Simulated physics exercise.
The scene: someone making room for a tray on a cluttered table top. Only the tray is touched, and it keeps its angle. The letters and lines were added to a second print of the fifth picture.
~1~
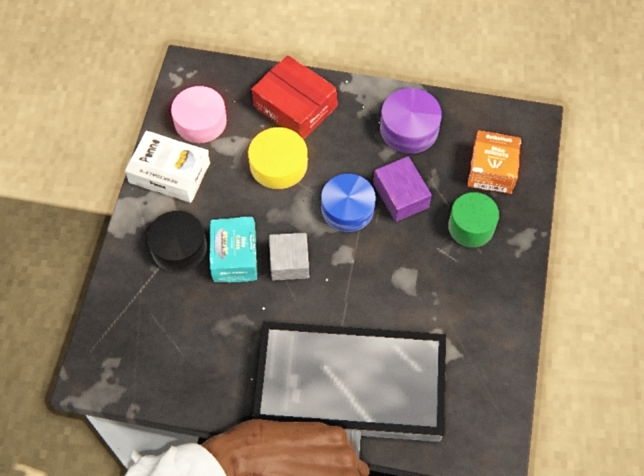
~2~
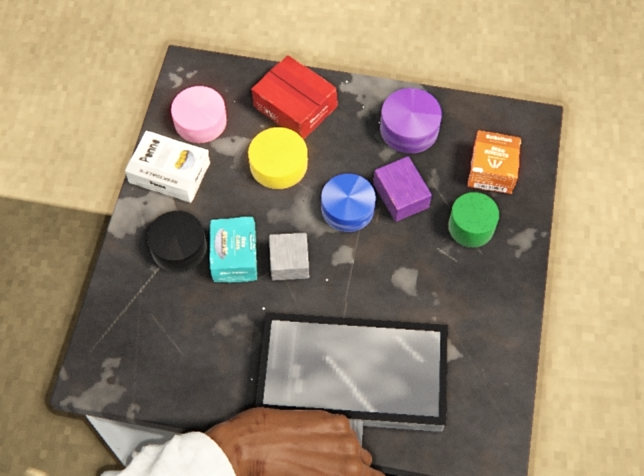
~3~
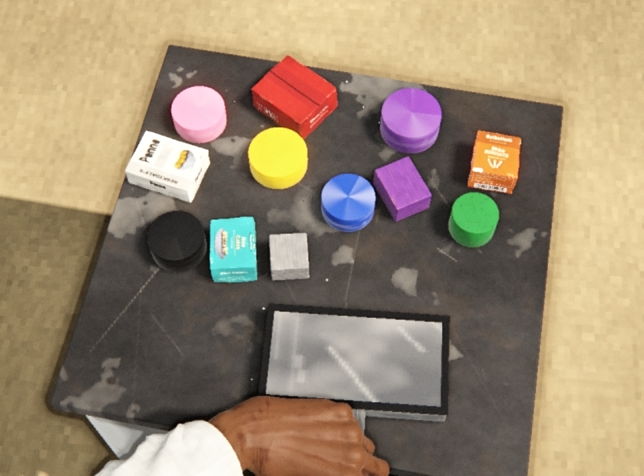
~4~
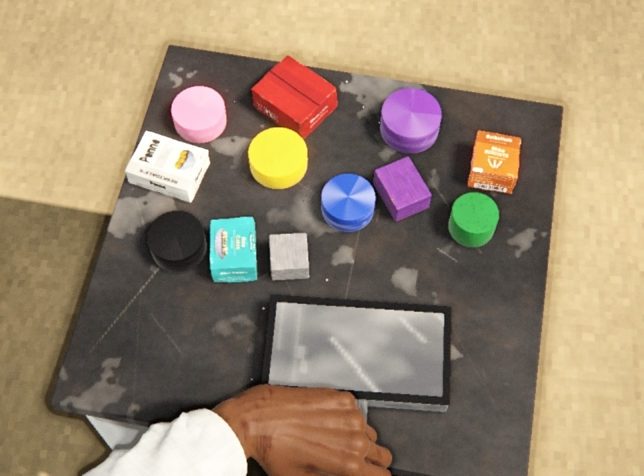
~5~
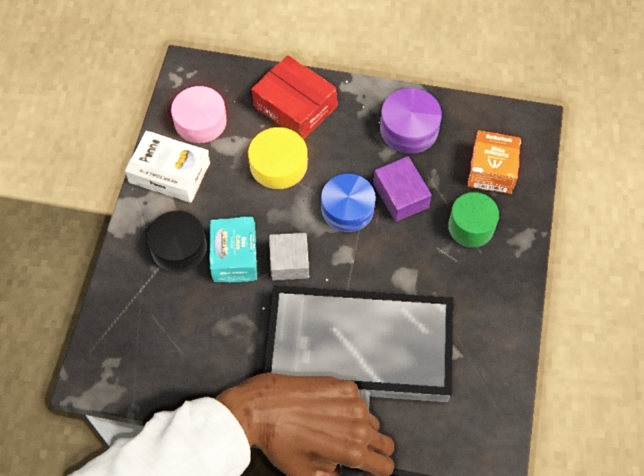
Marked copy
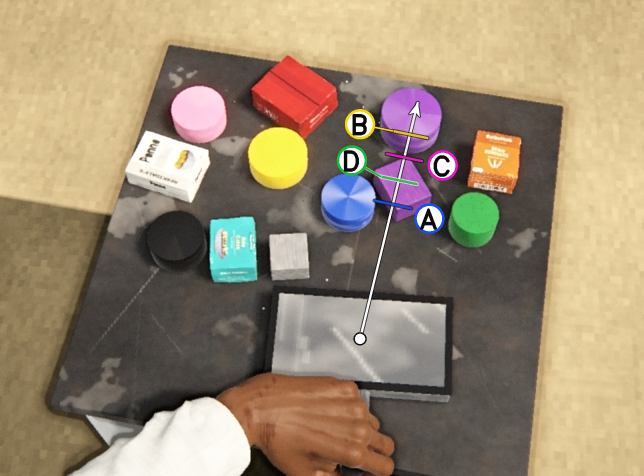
On a dark, scuffed table top, coloured tins, small boxes and blocks sit clustered above a black-edged tray, with a hand at its lower edge. The hand slides the tray a short way up and slightly right, toward the grey block and the other items, which all stay still.
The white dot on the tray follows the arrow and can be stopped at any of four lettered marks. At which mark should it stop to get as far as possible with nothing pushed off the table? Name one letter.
The farthest safe stop is D.
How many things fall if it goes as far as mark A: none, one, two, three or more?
By then, none.
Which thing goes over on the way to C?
The purple tin goes over.
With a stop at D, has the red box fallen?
By then, no.
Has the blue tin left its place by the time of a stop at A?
By then, yes.
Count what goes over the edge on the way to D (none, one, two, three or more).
The count is none.
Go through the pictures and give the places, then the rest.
In the first frame, tray (351, 377); purple tin (410, 121); black tin (178, 241).
In the second frame, tray (353, 368); red box (295, 97).
In the third frame, tray (355, 358); blue tin (348, 203).
In the fourth frame, tray (358, 348); pink tin (199, 115).
In the fifth frame, tray (360, 339); grey block (289, 257); turquoise packet (234, 250); white packet (169, 167).
On the copy, A at (393, 204); B at (410, 134); C at (404, 157); D at (398, 180); the arrow from (360, 339) to (418, 103); the white dot at (360, 339).
On D. First, tray (375, 284); grey block (300, 217); white packet (169, 167).
Then, tray (389, 226); purple tin (413, 112); orange packet (509, 139).
Finally, tray (398, 187); purple tin (416, 81); orange packet (514, 133); nothing has fallen.
By contrast, A is safe but short; B drops the purple tin; C drops the purple tin.
